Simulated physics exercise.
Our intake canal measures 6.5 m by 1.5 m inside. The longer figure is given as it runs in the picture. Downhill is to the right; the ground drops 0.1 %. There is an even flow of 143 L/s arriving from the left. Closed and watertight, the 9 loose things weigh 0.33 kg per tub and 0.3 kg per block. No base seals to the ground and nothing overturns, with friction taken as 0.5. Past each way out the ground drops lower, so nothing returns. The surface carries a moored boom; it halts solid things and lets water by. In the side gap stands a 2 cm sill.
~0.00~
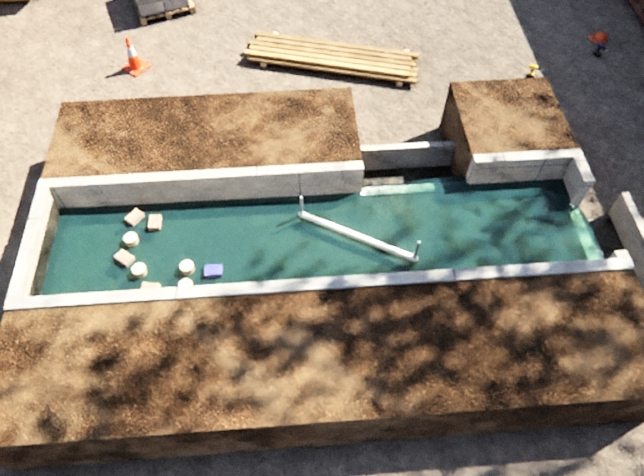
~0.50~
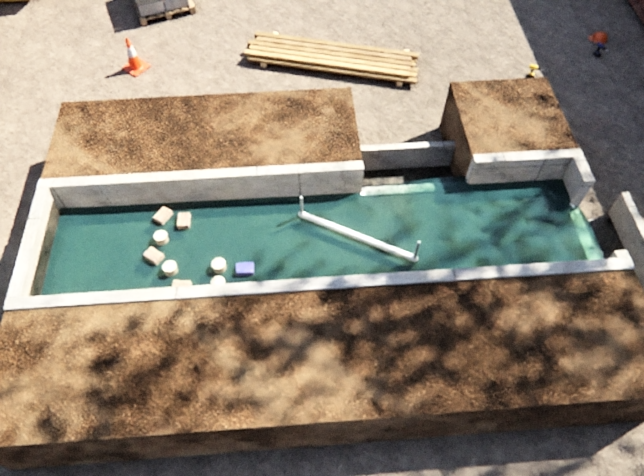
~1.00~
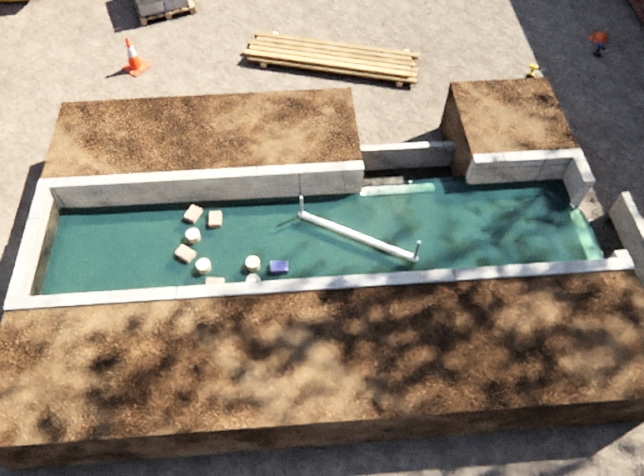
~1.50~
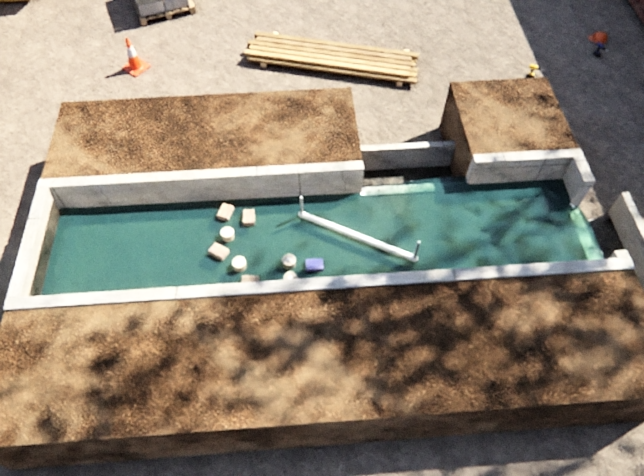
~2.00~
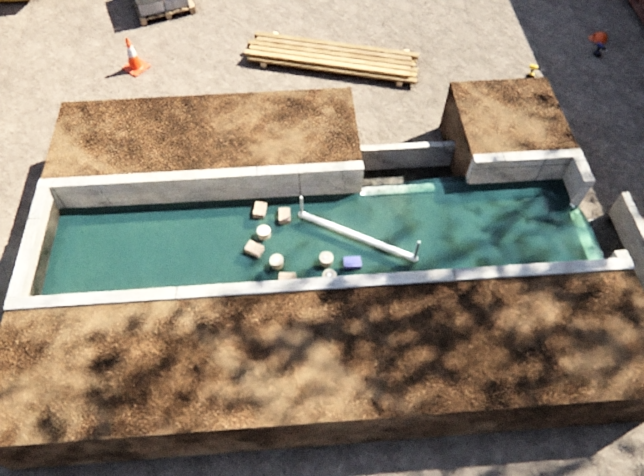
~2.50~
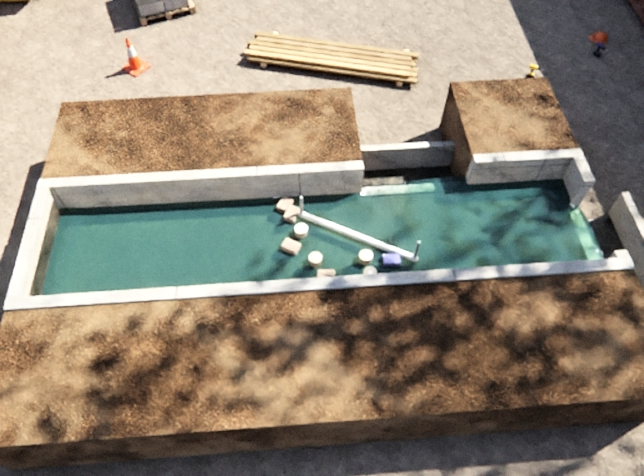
The clip opens on a concrete-walled channel of green water, with a loose cluster of pale blocks and round pieces and one blue block floating at the left. The group drifts steadily right, keeping roughly its spacing, until the leading pieces are beside the slanted white boom, some touching it.
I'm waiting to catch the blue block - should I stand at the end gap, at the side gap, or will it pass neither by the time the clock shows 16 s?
End gap.
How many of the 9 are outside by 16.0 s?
9.
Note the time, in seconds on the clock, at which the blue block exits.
7.5 s.
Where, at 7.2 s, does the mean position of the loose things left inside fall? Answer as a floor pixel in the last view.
Mean floor pixel: About (549, 273).
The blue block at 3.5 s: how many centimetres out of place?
250 cm, give or take.
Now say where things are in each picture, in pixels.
In the first frame, the blue block at (213, 270), afloat; about 1320 L in view; 0 of 9 have shifted.
In the second frame, the blue block at (245, 268) floats, 37 cm from its start; 13 cm deep round most things; 9 of 9 have shifted.
In the third frame, the blue block at (279, 266), afloat, 77 cm from its start; about 1310 L in view; 9 of 9 have shifted.
In the fourth frame, the blue block at (315, 264), afloat, 119 cm from its start; about 1300 L in view; 9 of 9 have shifted.
In the fifth frame, the blue block at (352, 262) floats, 164 cm from its start; about 1290 L in view; 9 of 9 have shifted.
In the sixth frame, the blue block at (392, 259), afloat, 211 cm from its start; about 1280 L in view; 9 of 9 have shifted.
After 3.5 s the blue block is near (436, 269), 2.6 m from its start, afloat; 0 of 9 are out; 9 afloat.
After 7.2 s the blue block is near (594, 260), 4.5 m from its start, afloat; 2 of 9 are out; 7 afloat.
After 12.0 s the blue block has gone out by the end gap; 9 of 9 are out; 0 afloat.
After 16.0 s the blue block has gone out by the end gap; 9 of 9 are out; 0 afloat.
